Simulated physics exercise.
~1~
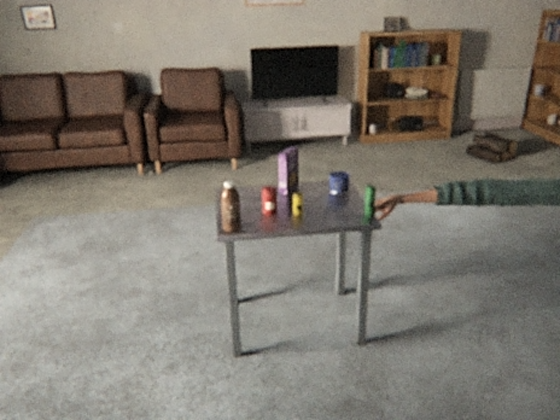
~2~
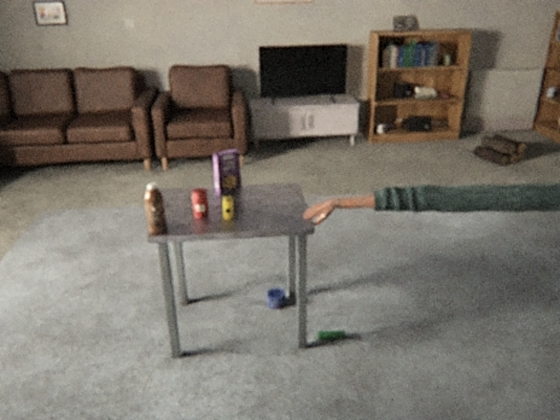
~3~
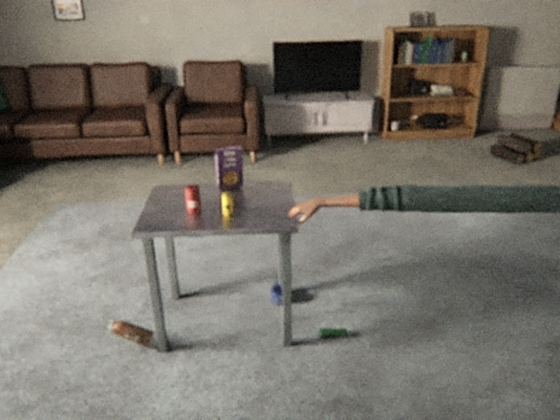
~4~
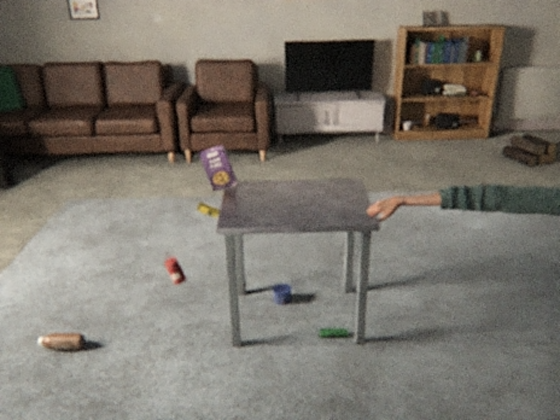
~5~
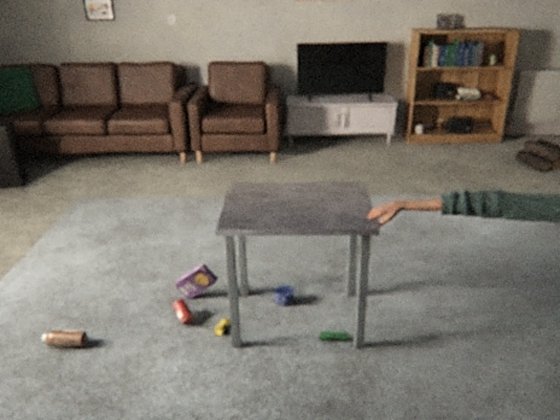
A hand jerking a small table side to side until all six items on top drop off onto the grey carpet.
